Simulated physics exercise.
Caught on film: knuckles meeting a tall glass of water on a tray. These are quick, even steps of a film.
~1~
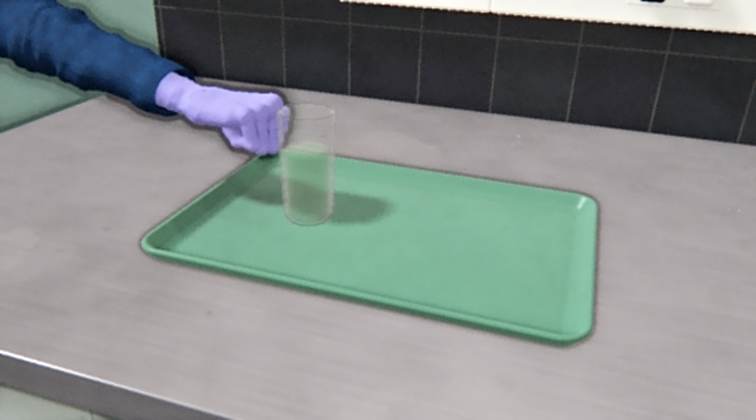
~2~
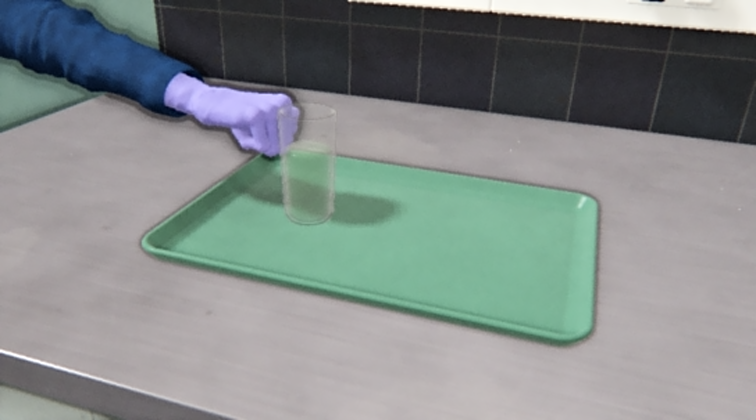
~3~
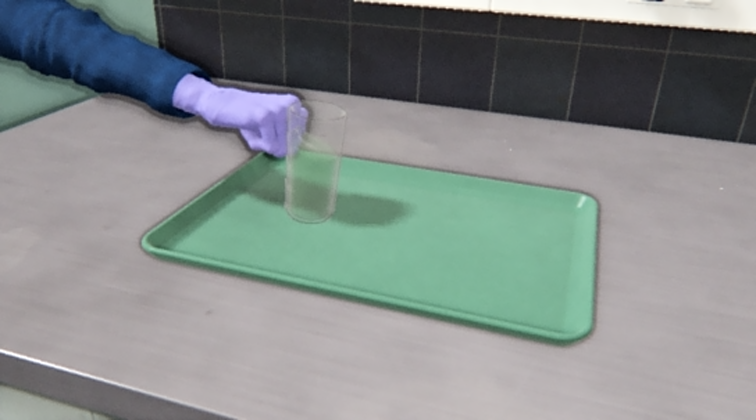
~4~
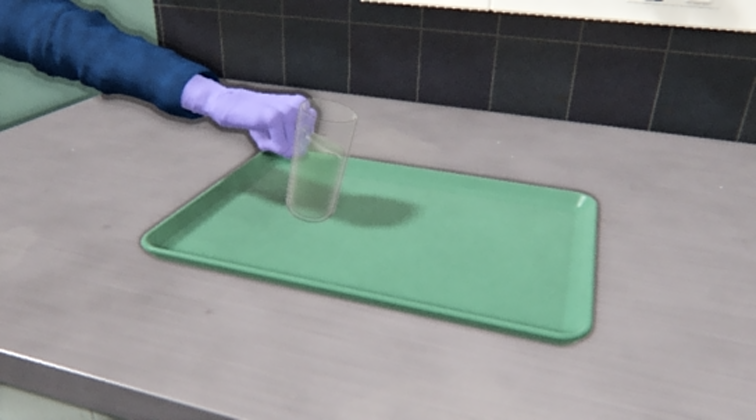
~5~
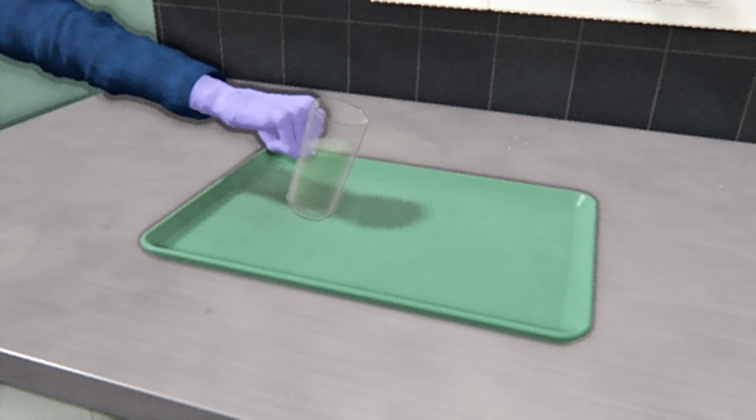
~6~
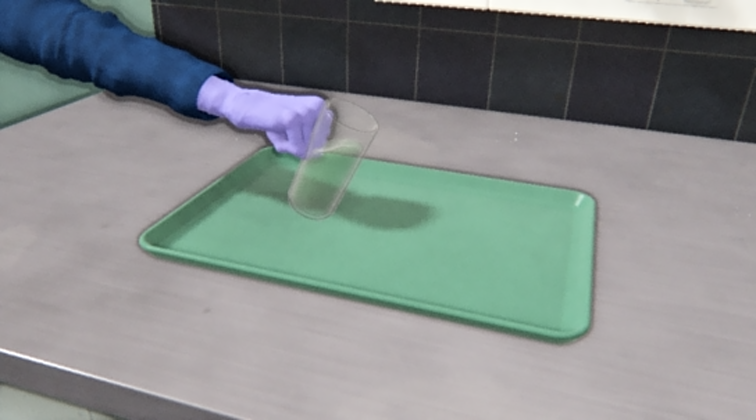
A purple-gloved hand pushes a clear glass on a green tray, tilting it right.
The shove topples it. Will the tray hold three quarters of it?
In the end over a quarter gets off the tray.
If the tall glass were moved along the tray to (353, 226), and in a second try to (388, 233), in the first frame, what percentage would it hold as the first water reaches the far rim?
About 80 and 90 per cent.
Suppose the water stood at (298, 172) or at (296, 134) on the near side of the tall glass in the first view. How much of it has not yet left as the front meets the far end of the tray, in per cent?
Near 70 % and 65 %.
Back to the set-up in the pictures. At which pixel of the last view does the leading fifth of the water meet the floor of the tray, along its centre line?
Around (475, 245).
A moment on, the tall glass is falling and 100 per cent is in the glass, 0 on the tray and 0 above or beyond its rim.
Next, the tall glass lies on its side and 100 per cent is in the glass, 0 on the tray and 0 above or beyond its rim.
Then the tall glass lies on its side and 62 per cent is in the glass, 32 on the tray and 6 above or beyond its rim.
Later the tall glass lies on its side and 31 per cent is in the glass, 40 on the tray and 30 above or beyond its rim.
Finally, 67 per cent is held by tray and glass, 33 is off the tray.
